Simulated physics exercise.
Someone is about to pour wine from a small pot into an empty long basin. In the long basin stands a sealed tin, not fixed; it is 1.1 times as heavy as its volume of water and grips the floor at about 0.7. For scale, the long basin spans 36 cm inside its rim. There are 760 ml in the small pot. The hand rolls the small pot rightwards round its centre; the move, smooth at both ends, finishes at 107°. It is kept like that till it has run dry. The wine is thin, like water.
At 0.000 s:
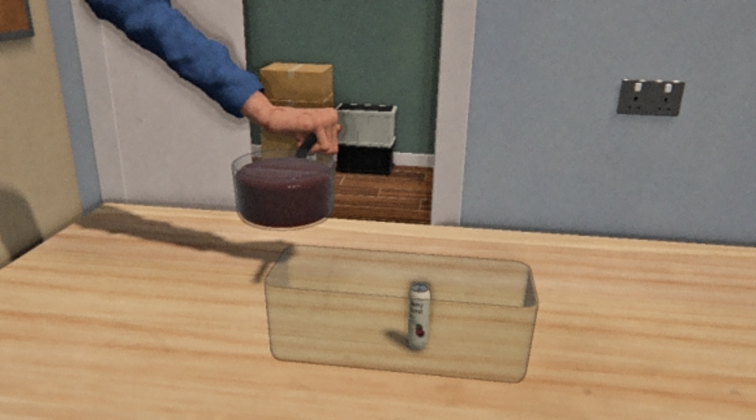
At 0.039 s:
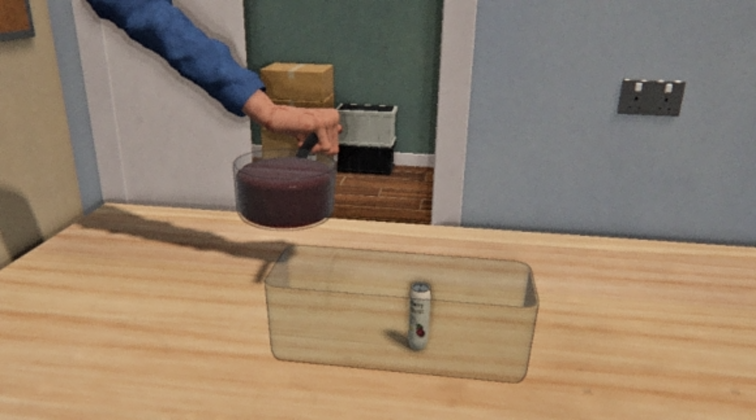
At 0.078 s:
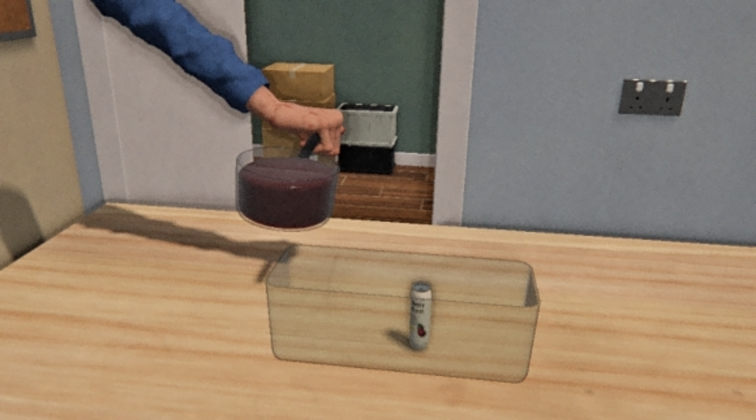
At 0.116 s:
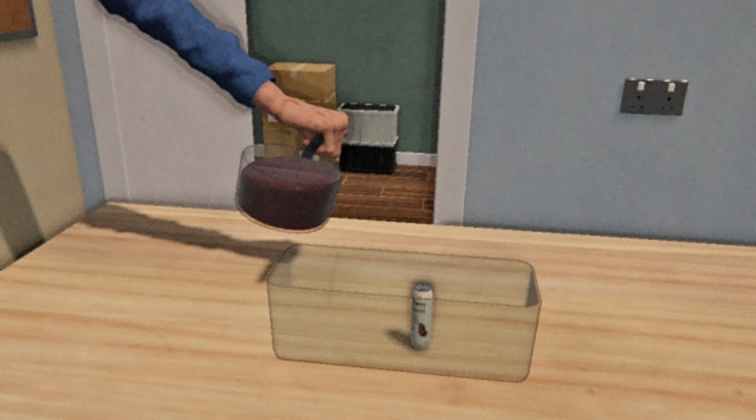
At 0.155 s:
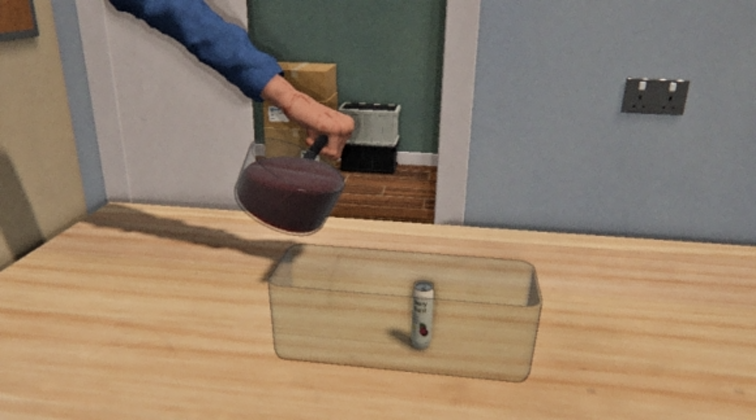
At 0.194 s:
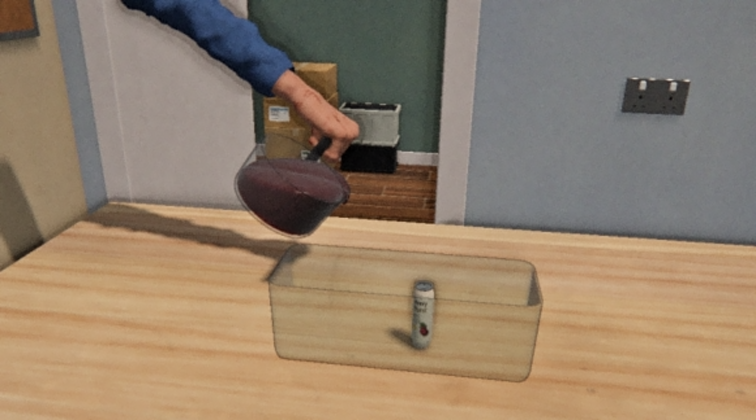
On a pale wooden table in a room with blue walls, a hand in a blue sleeve holds a small clear pot of dark red wine above and left of a long see-through basin with a small tin standing in view. The hand slowly tilts the pot rightwards, gently at first, then more steeply.
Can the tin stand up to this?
It remains upright.
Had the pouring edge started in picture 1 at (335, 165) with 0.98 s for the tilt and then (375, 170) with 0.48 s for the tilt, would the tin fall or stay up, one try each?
First it stays up; then it goes over.
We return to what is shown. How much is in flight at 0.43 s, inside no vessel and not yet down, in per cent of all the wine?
Some 34 per cent.
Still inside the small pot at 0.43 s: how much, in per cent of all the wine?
About 20 per cent.
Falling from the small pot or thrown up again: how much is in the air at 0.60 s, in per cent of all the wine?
Some 4 per cent.
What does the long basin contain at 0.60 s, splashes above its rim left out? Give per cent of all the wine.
Some 92 per cent.
Then, 0.43 s in, the tilt is 104° and 21 per cent is still to pour; the tin stands where it began.
Then, 0.60 s in, the tilt is 107° and 4 per cent is still to pour; the tin stands where it began.
Then, 0.78 s in, the tilt is 107° and 0 per cent is still to pour; the tin stands where it began.
Then, 0.98 s in, the tilt is 107° and 0 per cent is still to pour; the tin stands where it began.
Finally, the tin stands where it began.
